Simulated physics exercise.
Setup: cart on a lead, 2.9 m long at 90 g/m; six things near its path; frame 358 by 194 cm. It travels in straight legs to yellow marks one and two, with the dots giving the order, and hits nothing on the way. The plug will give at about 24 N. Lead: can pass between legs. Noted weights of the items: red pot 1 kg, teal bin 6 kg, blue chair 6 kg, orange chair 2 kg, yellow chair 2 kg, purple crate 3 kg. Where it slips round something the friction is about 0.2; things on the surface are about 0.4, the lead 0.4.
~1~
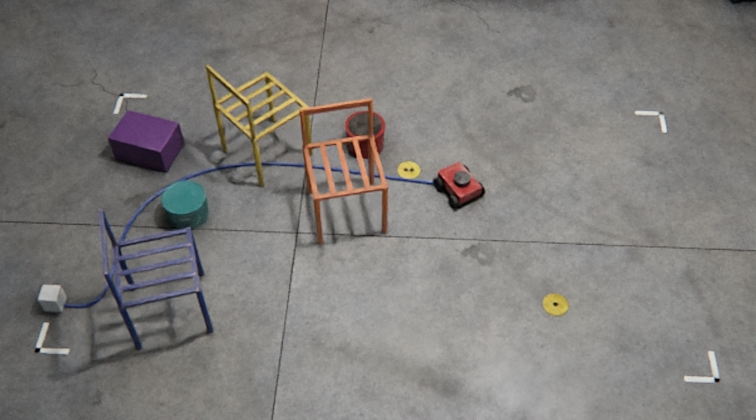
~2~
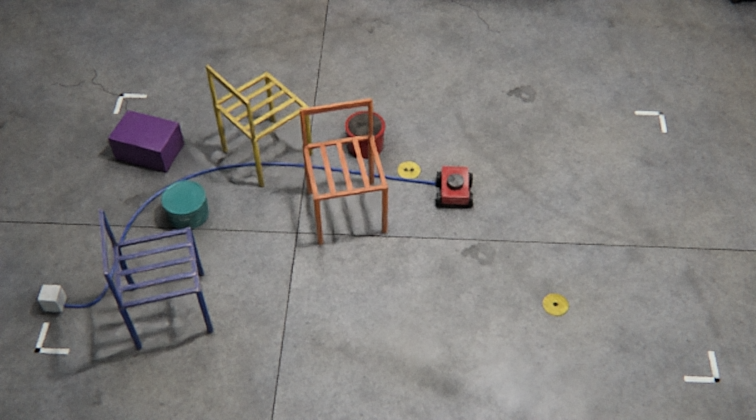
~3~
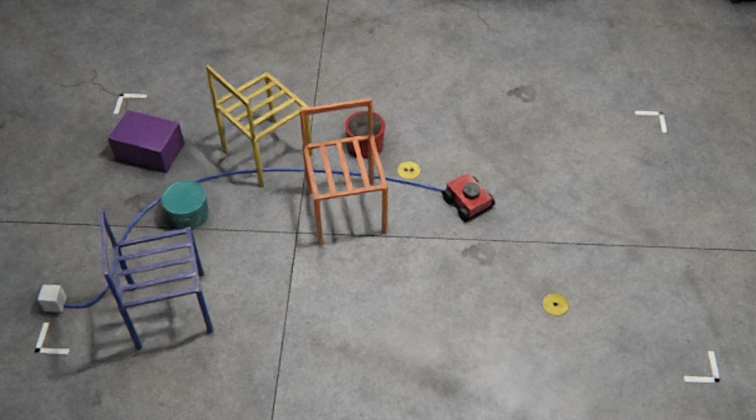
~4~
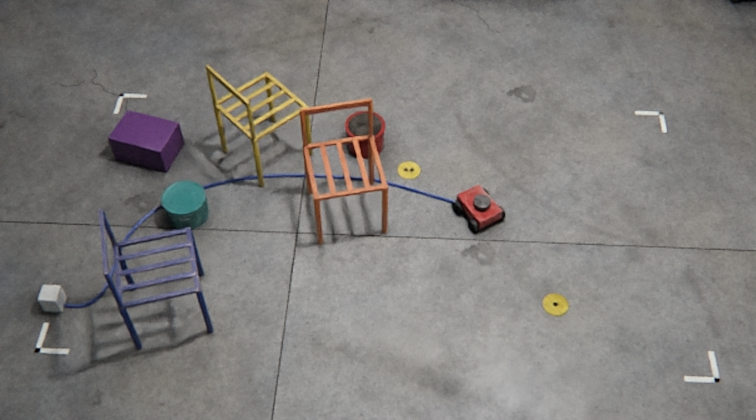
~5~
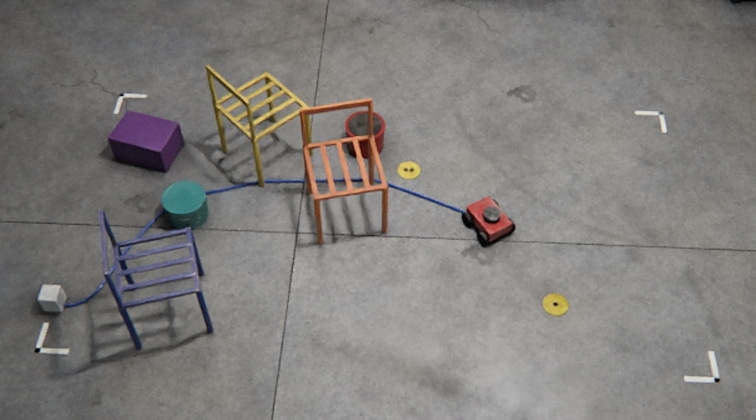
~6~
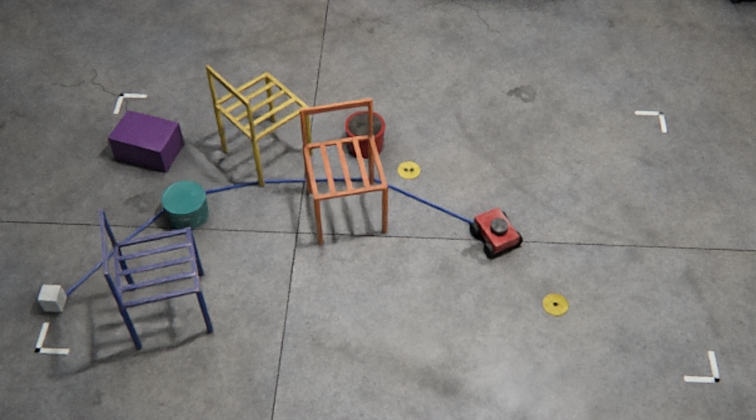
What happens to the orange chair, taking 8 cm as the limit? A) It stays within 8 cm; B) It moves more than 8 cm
The answer is B.
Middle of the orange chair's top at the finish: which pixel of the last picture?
Rest point, last frame: Approx. (324, 192).
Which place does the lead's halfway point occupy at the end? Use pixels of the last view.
I'd point to close to (377, 188) in the last picture.
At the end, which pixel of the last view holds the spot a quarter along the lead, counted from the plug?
That spot lies roughly at pixel (285, 173) in the last view.
Next, cart at (545, 292), plug out; orange chair 22 cm off its start, yellow chair 7 cm off its start.
Then, cart at (507, 259), plug out; orange chair 22 cm off its start, yellow chair 7 cm off its start.
After that, cart at (451, 208), plug out; orange chair 22 cm off its start at (324, 192), yellow chair 7 cm off its start at (260, 113).
Later, cart at (409, 169), plug out; orange chair 22 cm off its start, yellow chair 7 cm off its start.
At the end, cart at (409, 169), plug out; orange chair 22 cm off its start at (324, 192), yellow chair 7 cm off its start at (260, 113).
